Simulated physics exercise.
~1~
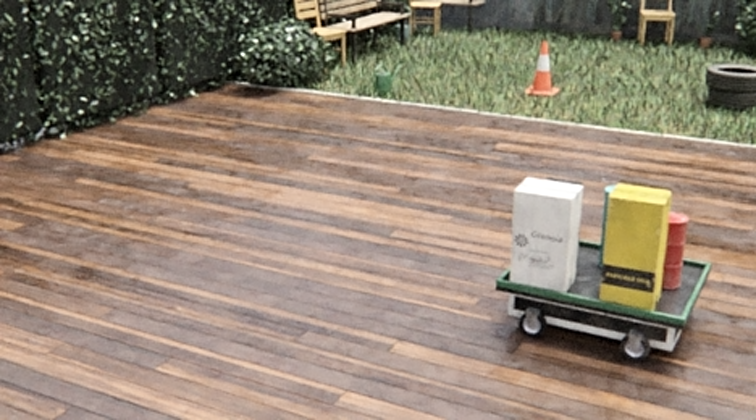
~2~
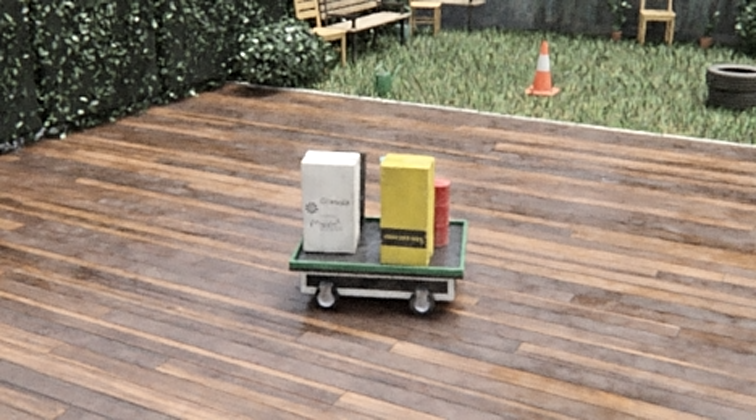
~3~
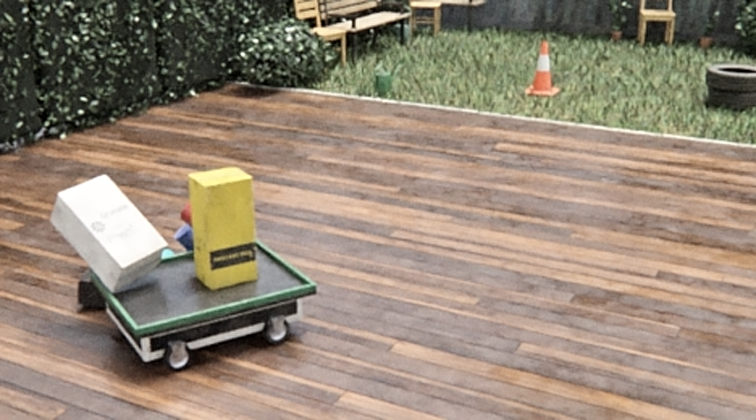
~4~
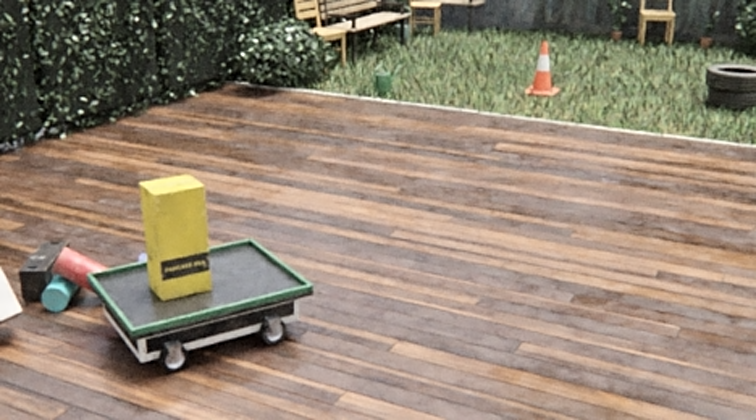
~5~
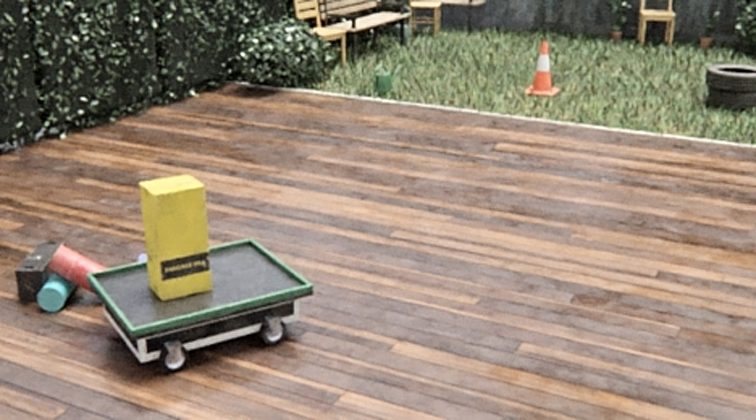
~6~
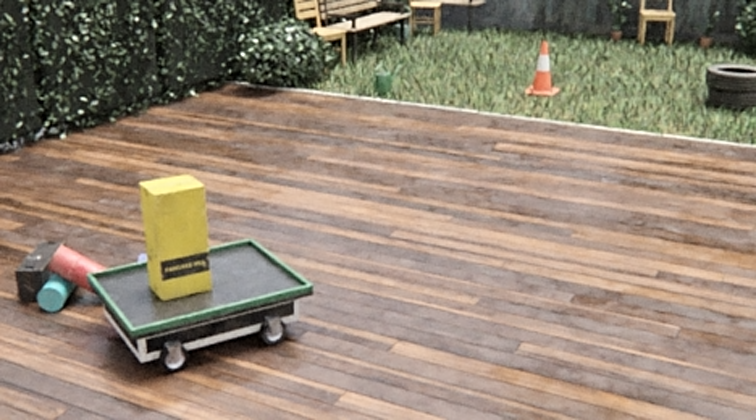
A flat wheeled cart rolls left, turns and stops, spilling everything except its upright yellow box.
